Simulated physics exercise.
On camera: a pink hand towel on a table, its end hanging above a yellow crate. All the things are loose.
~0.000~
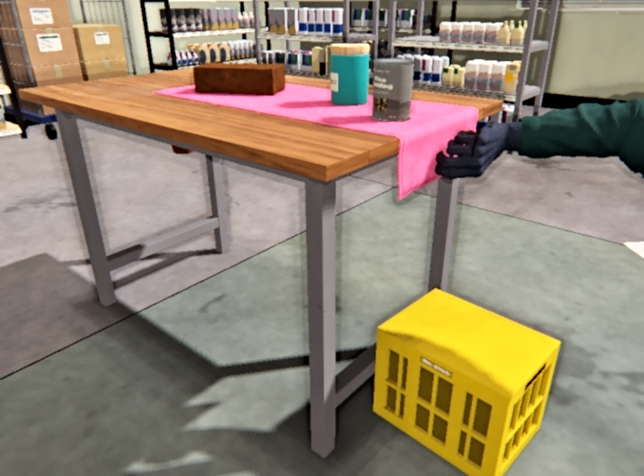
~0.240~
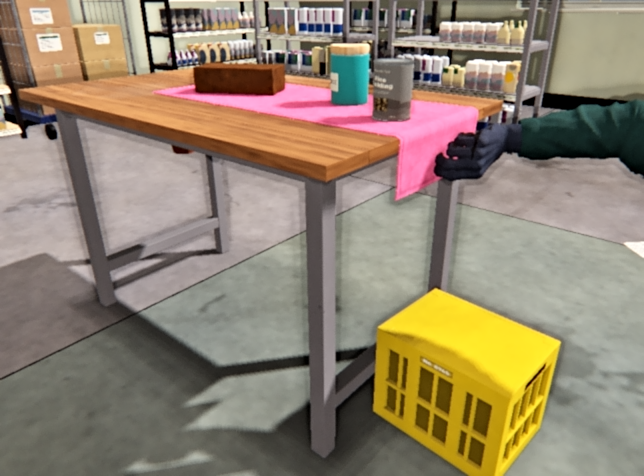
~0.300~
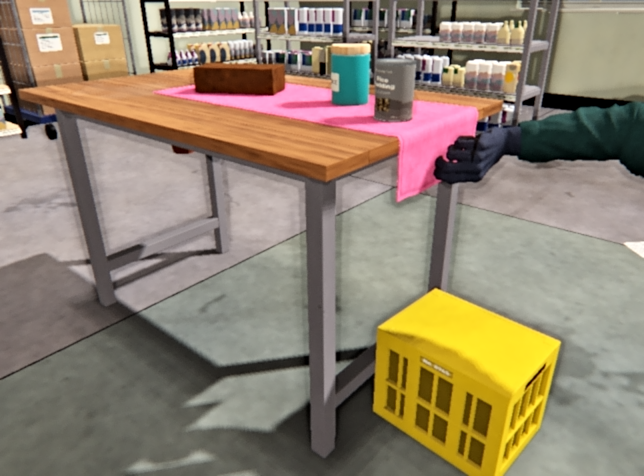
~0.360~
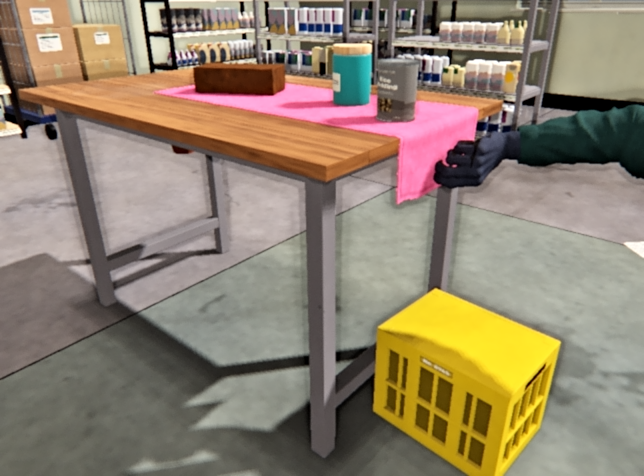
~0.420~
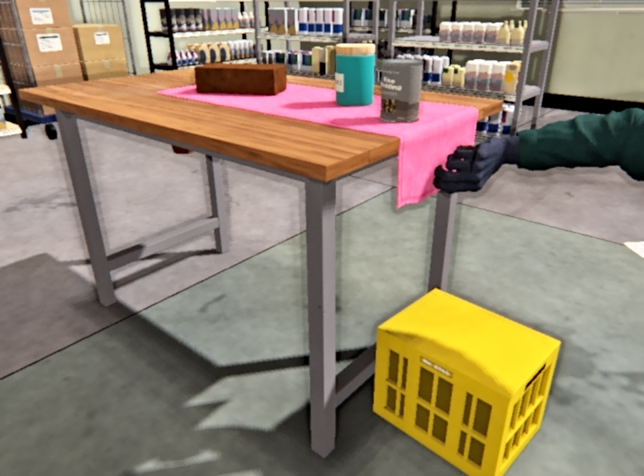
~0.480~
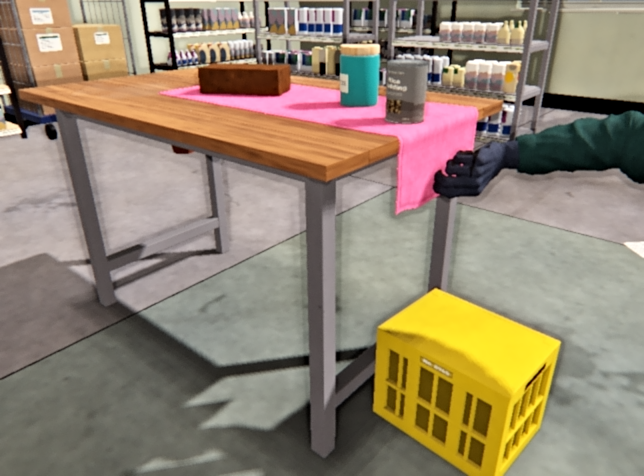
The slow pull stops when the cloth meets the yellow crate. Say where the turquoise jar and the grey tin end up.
In the end the turquoise jar goes over the edge, the grey tin is carried off the end.
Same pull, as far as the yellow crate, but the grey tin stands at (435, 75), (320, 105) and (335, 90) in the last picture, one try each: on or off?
In the first case it stays on; in the second case it is safe; in the third case it goes over the edge.
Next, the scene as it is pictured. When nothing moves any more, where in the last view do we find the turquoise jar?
Around (503, 300).
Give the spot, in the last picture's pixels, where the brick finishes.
Its middle is at (341, 92).
By 1.04 s, hem going down; jar carried along near (400, 80); tin over the edge.
By 1.74 s, hem going down; jar carried along near (462, 71); tin down below near (588, 348).
When it is over, hem on the crate; jar down below near (503, 300); tin down below near (588, 348). The turquoise jar is carried off the end and the grey tin falls off.
